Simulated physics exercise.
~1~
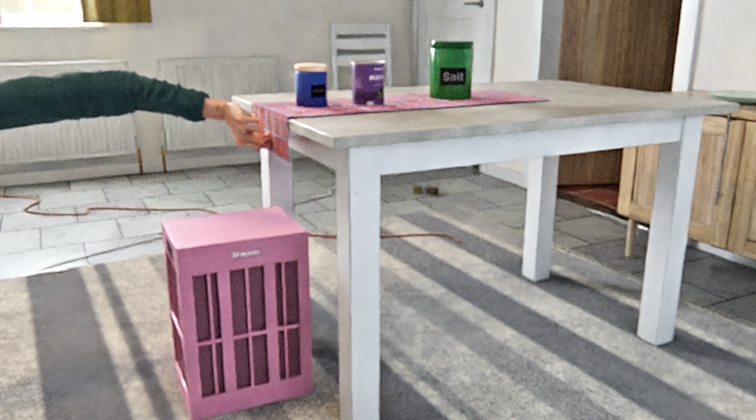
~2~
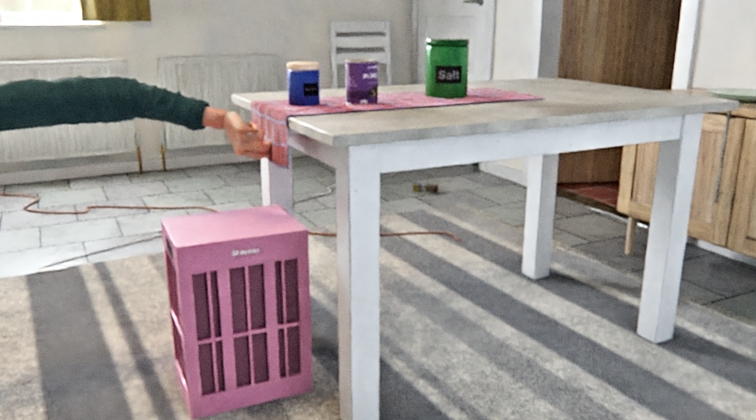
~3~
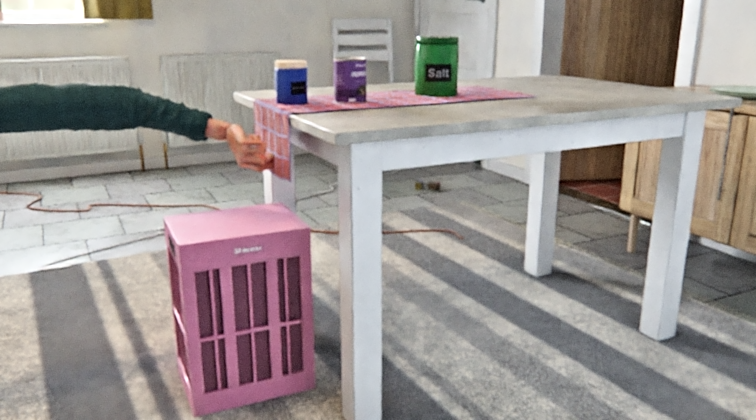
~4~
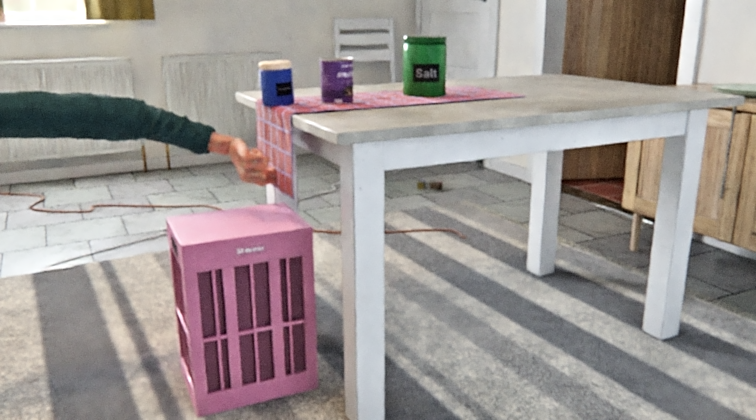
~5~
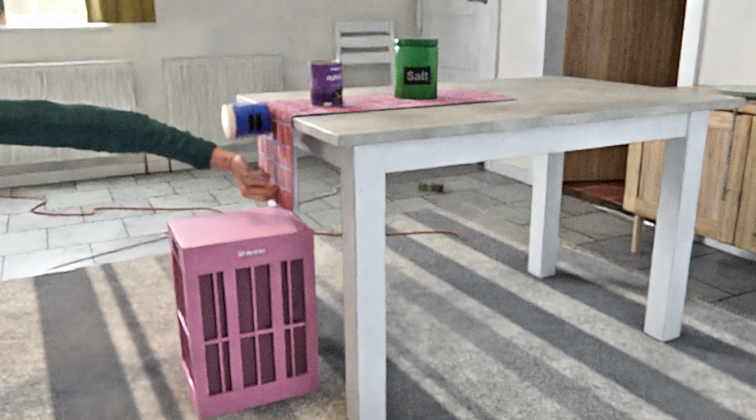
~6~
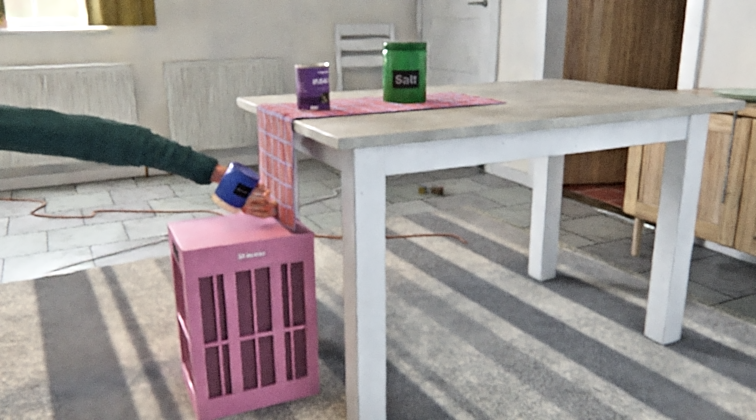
A hand pulls the red table runner down, tipping the blue jar off the table's edge.
